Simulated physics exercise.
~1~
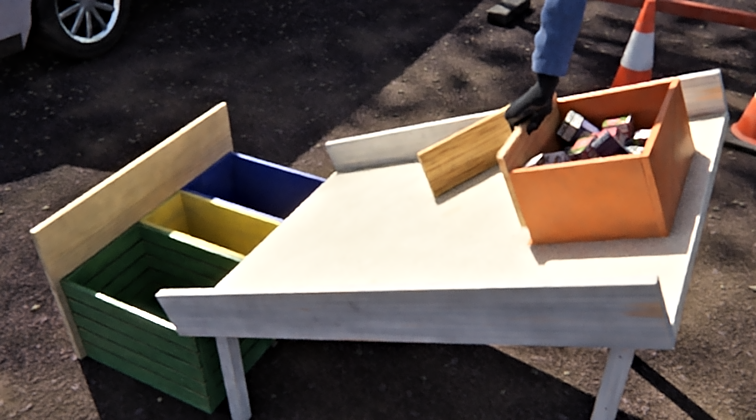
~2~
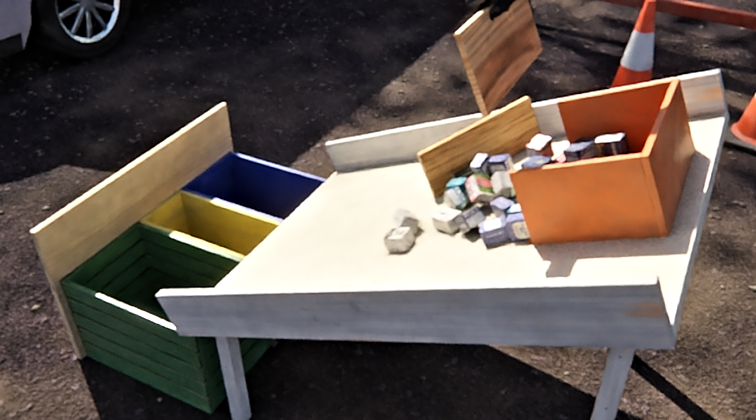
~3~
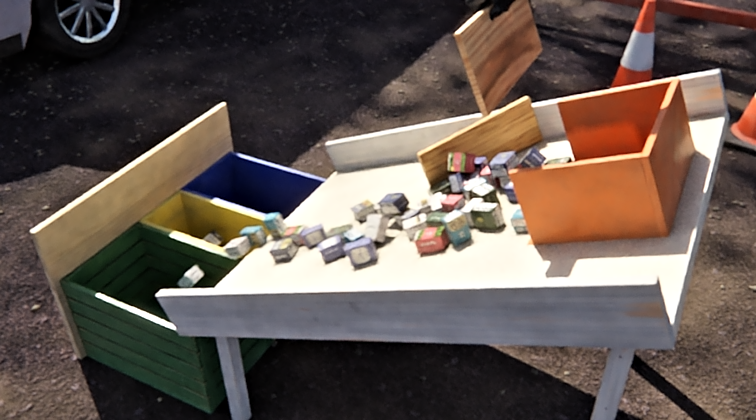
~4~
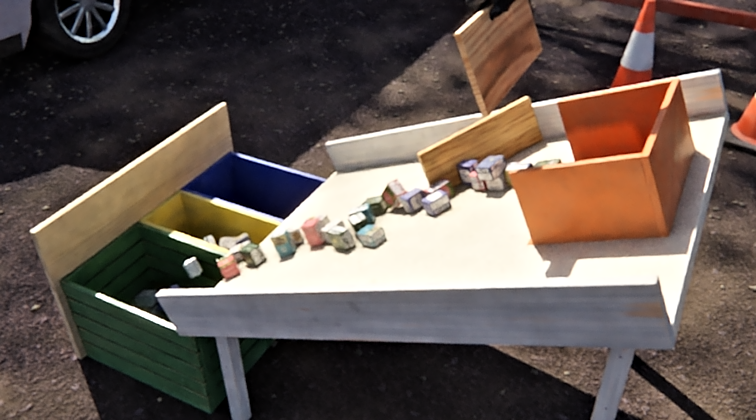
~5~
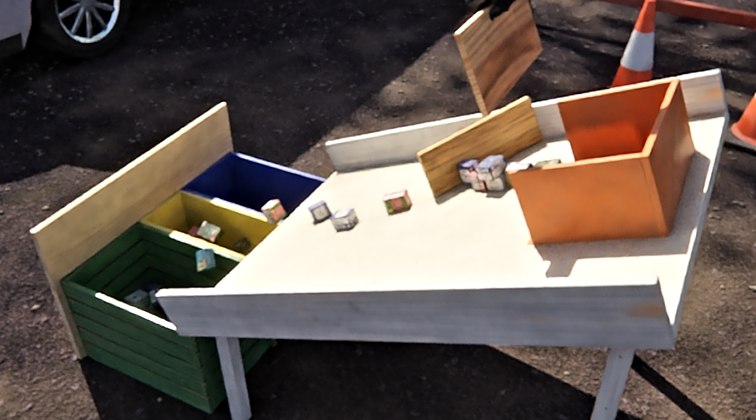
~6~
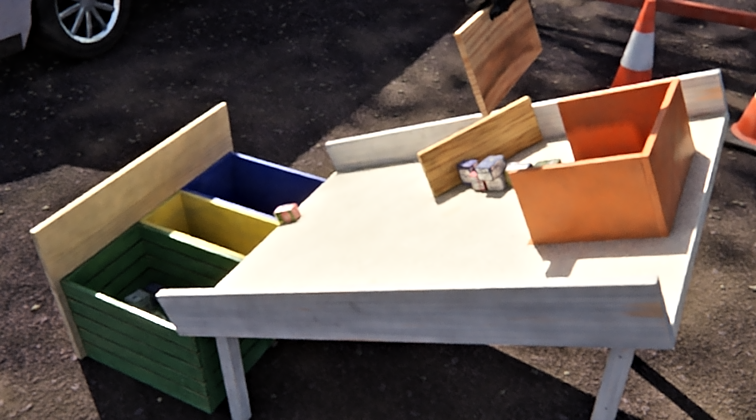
To begin with, a black-gloved hand reaches down to an orange pen full of small boxy cartons on a sloping table, with green, yellow and blue bins at its lower left end. The hand lifts a wooden gate clear, and the cartons spill out past an angled board. They tumble leftward in a loose, spreading stream, and the first ones reach the green and yellow bins. More follow until only a few stragglers are moving down the slope. Finally, one carton is at the lower edge beside the yellow bin, while a small cluster stays stuck between the board and the pen.
